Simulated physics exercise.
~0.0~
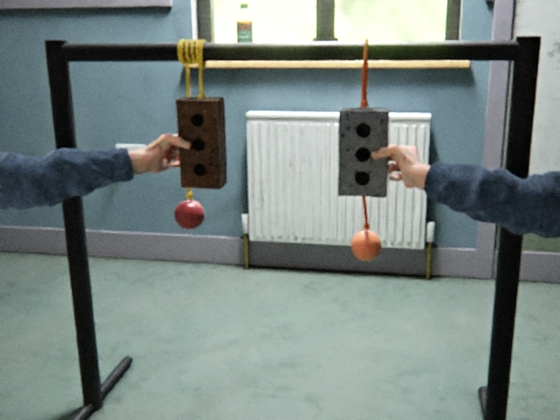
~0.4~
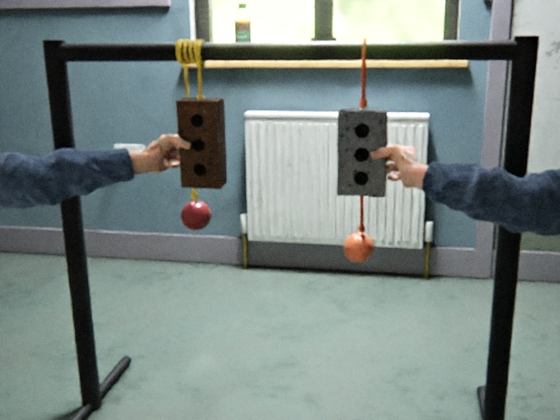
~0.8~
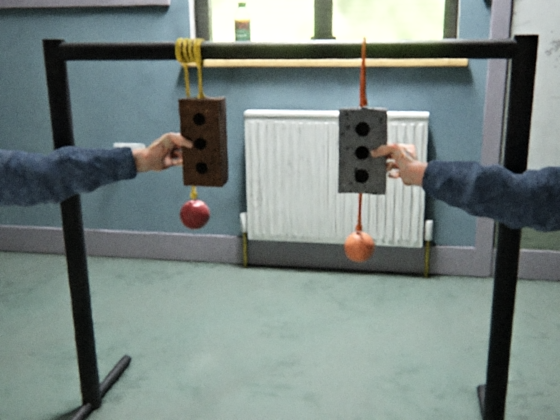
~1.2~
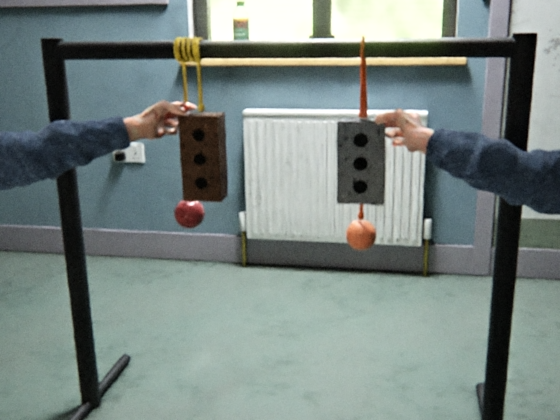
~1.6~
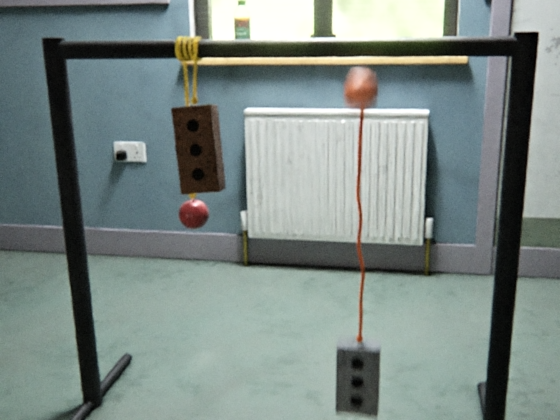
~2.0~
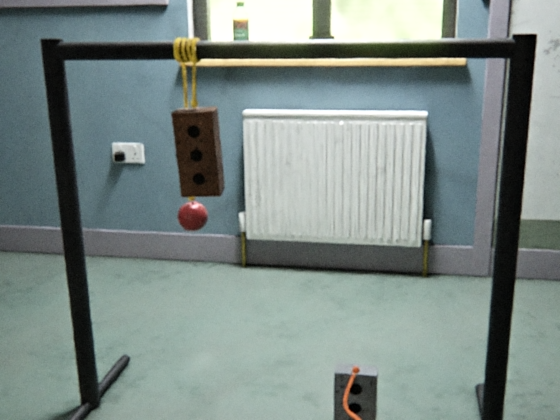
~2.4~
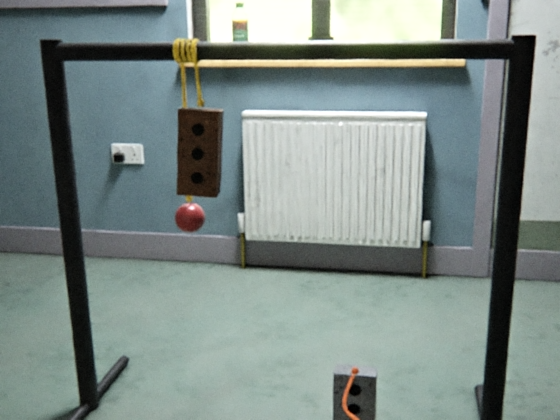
Two hands release two bricks; the grey one drops to the floor, the brown stays hanging.
